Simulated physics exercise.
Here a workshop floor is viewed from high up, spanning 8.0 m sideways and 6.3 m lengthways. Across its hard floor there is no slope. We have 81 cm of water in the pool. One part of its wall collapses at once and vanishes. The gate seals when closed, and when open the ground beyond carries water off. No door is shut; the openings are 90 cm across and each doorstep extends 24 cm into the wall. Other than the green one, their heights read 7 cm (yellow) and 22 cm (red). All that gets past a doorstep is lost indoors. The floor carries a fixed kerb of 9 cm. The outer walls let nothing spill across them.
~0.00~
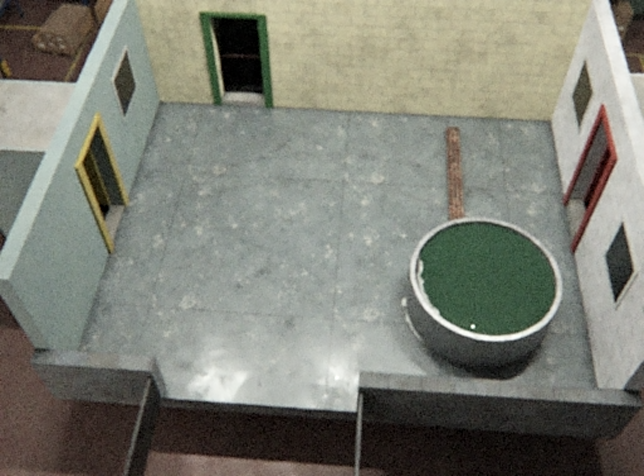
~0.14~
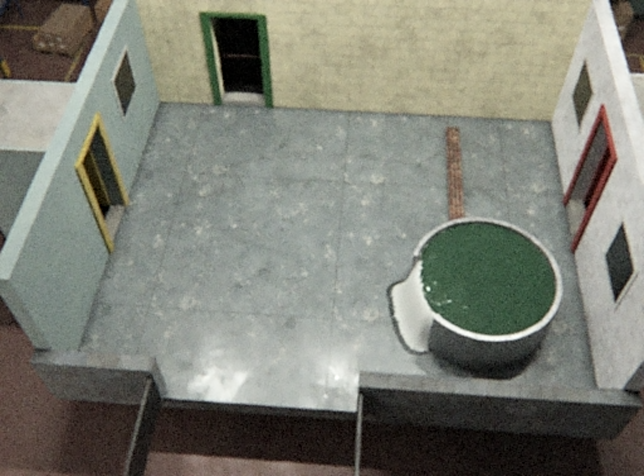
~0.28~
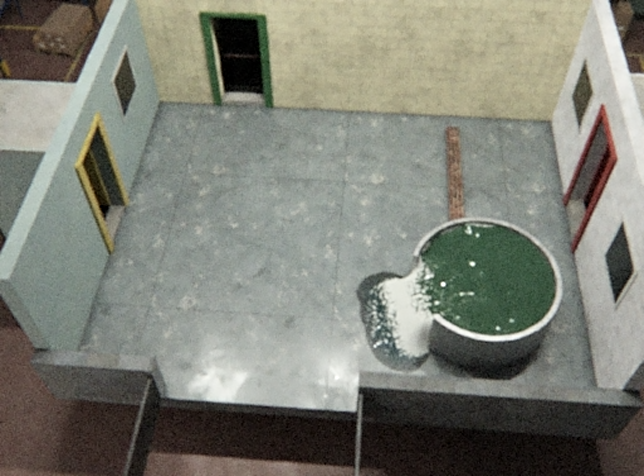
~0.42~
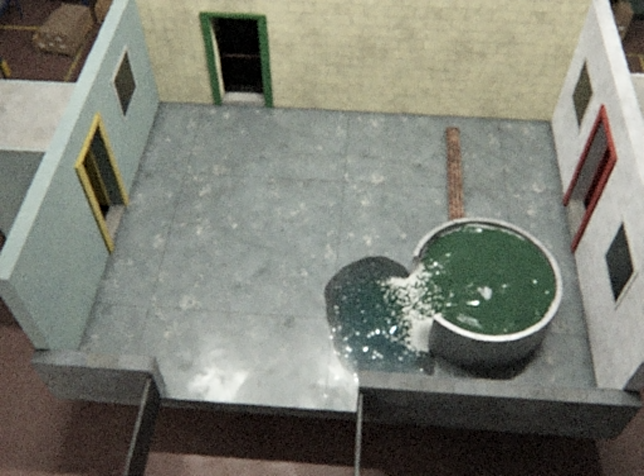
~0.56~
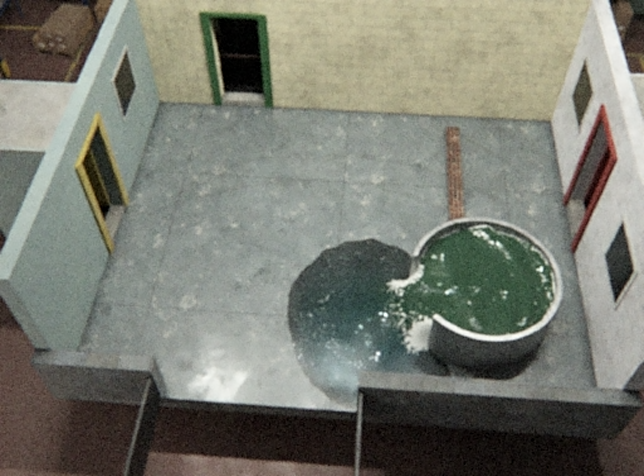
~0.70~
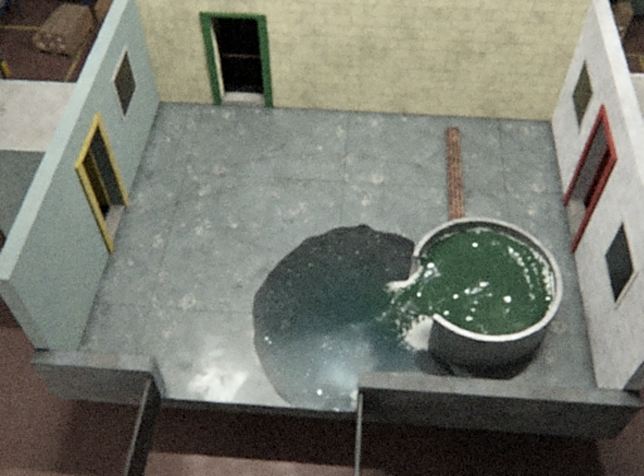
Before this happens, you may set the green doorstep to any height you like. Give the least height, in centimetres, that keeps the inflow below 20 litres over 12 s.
About 7 cm.
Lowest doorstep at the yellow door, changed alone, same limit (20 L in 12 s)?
Door yellow, min height approx. 12.5 cm.
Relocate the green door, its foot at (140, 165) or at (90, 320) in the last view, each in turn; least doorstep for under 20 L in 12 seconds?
Roughly 6.0 and 18 cm.
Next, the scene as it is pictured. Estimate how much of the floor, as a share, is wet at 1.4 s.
I'd say near 35 percent.
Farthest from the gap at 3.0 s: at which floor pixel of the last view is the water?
Around (147, 143).
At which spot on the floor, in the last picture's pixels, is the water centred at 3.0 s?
The centre of all the water is around (334, 299).
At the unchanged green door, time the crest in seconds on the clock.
The depth peaks at about 6.0 seconds.
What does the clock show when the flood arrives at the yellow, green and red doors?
Yellow 2.0 s, green 4.5 s, red not in the 12 s.
After 1.4 s water covers 35 % of the floor, deepest (34 cm) near (402, 317); it has not reached the green door.
After 3.0 s water covers 50 % of the floor, deepest (27 cm) near (74, 365); it has not reached the green door.
After 12.0 s water covers 85 % of the floor, deepest (8 cm) near (423, 120); 5 cm at the green door, 0 litres in over its 12 cm doorstep.
At the green door as built, the water arrived by 4.3 s and peaked near 11 cm at 6.2 s.
Run again over the same 12 s with other heights there, 31 litres in over 6 cm, 11 litres over 8 cm. The limit of 20 litres is kept from about 7 cm up.
